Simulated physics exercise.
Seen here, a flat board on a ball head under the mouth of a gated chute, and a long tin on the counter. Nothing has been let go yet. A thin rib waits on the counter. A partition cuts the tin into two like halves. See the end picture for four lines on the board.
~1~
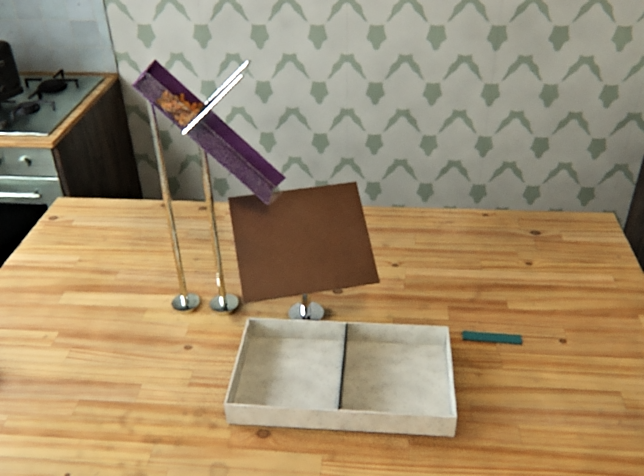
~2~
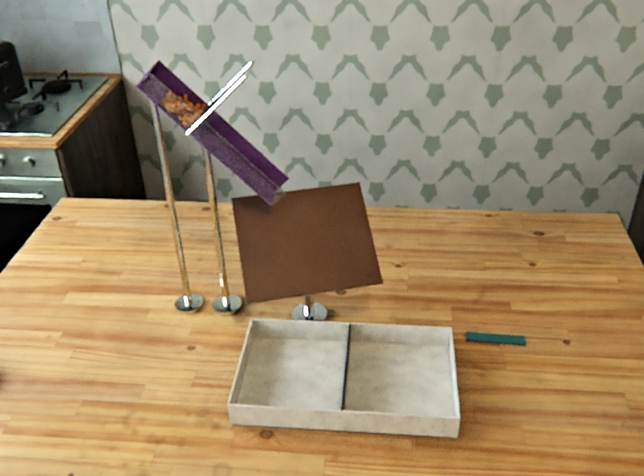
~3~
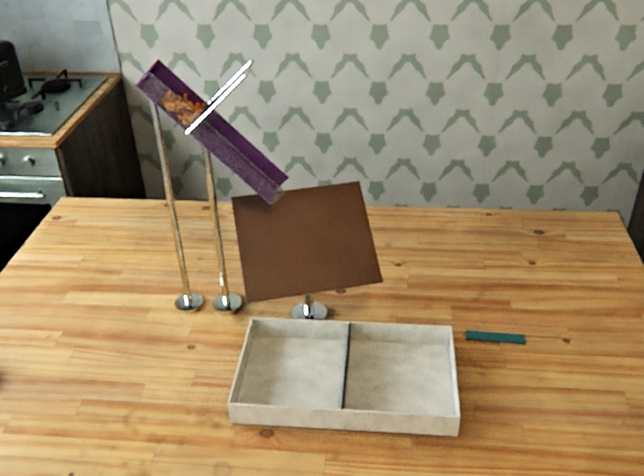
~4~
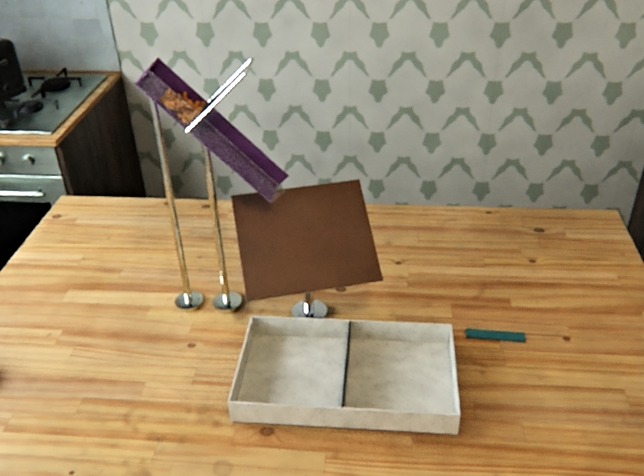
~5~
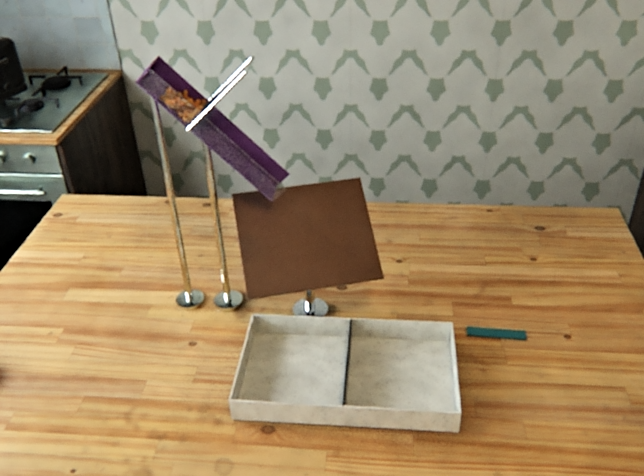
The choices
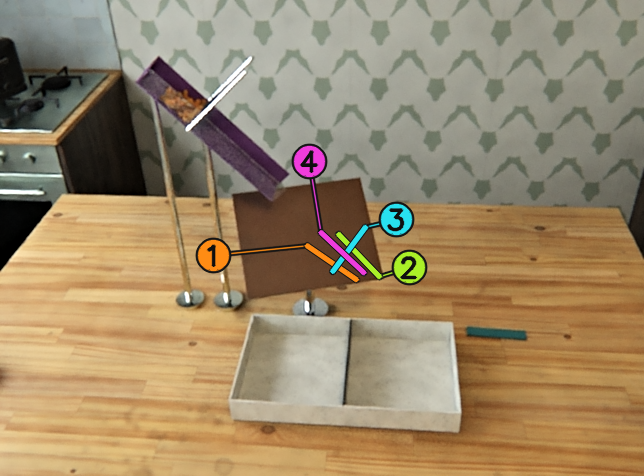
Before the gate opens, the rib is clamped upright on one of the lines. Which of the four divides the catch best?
4 works best here.
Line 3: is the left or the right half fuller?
More lands on the left.
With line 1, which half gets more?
The right half.
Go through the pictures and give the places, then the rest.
Load behind the gate at (186, 112), roasted chickpeas; lip of the chute at (270, 197), sloping fairly steeply, in the first picture.
Middle of the board at (306, 240), tilted fairly steeply; middle of its low edge at (316, 293); of its high edge at (296, 190), in the second picture.
Front corners of the tin at (228, 404) and (459, 416); front end of its middle wall at (342, 410); gate still shut at (210, 107), in the third picture.
Middle of the load at (189, 110); lip at (274, 195), in the fourth picture.
Middle of the load at (190, 109); lip at (274, 194), in the fifth picture.
On the marked copy, line 1 from (307, 245) to (356, 279); line 2 from (338, 234) to (379, 276); line 3 from (365, 227) to (332, 271); line 4 from (320, 232) to (363, 272).
With 1, of what is caught, a small part in the left half, nearly all in the right.
With 2, of what is caught, about a quarter in the left half, most in the right.
With 3, of what is caught, nearly all in the left half, a stray few in the right.
With 4, of what is caught, about a third in the left half, about two thirds in the right.
